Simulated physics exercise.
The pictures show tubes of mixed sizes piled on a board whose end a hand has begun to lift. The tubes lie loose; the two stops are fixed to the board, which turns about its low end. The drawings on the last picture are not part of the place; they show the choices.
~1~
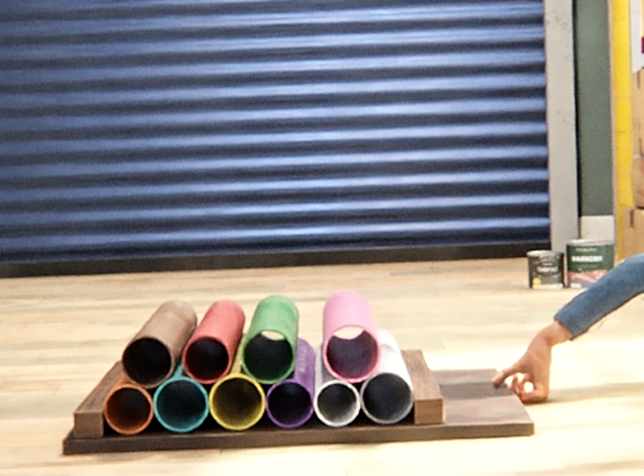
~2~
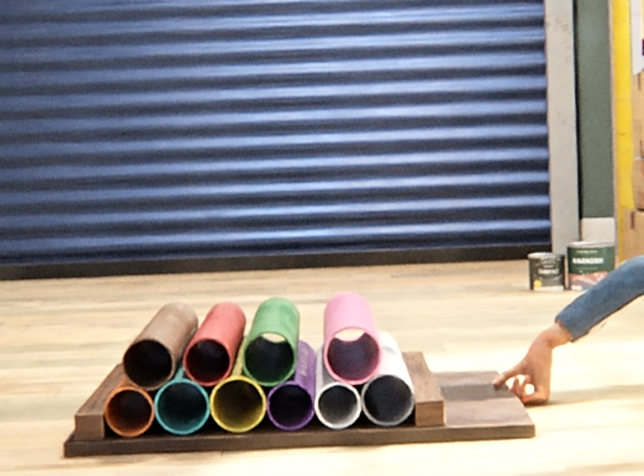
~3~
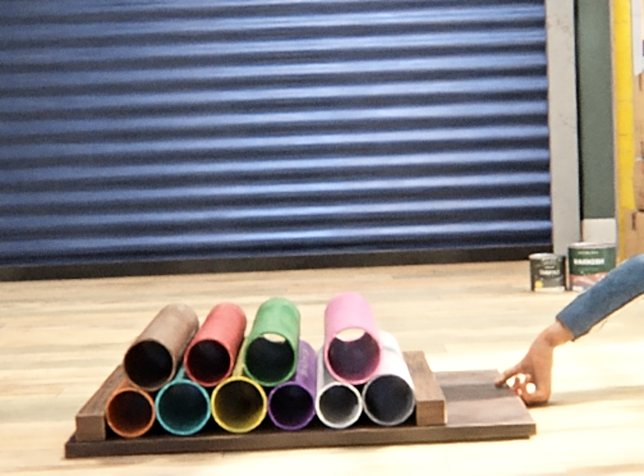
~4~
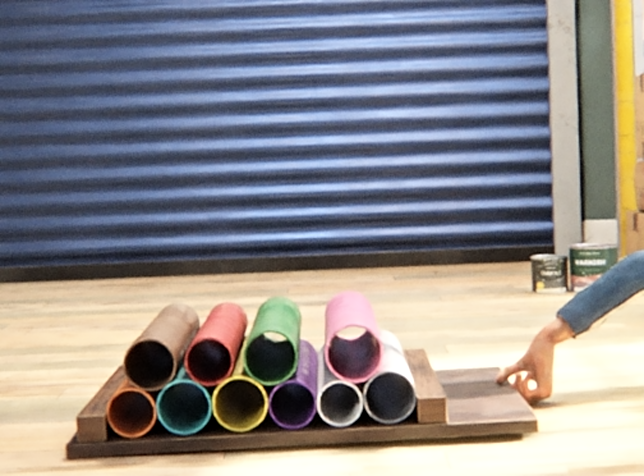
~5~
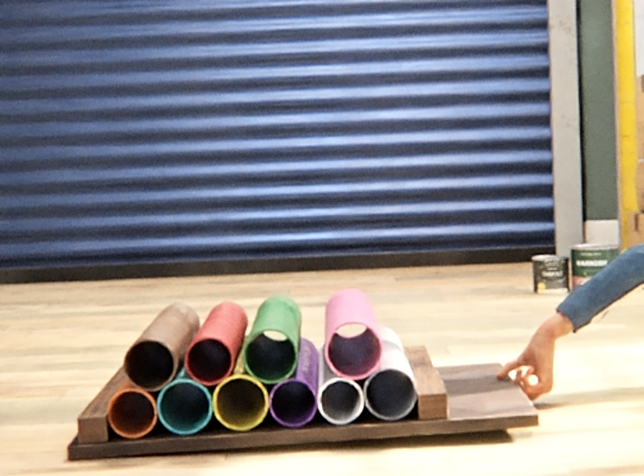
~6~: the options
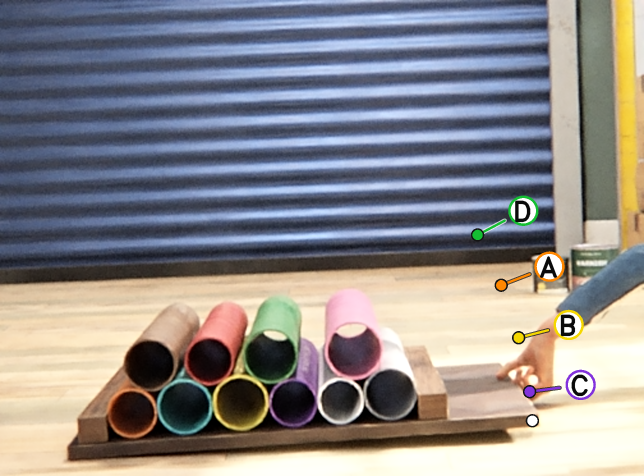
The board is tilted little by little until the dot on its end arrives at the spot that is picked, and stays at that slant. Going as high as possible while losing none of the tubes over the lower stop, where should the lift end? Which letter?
Lift it to A and no more.
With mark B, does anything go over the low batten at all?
At B: No.
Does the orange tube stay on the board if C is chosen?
Yes.
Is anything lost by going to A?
At A: No.
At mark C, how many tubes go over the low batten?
With C, none.
On the marked copy, A at (501, 285); B at (519, 338); C at (530, 392); D at (477, 235); the white dot at (533, 421).
With A. Early on, board at 14°.
Further on, board at 19°.
At the end, board at 19°, none over the low batten.
As for the rest, B none over the low batten; C none over the low batten; D four over the low batten (pink, brown, green, red).
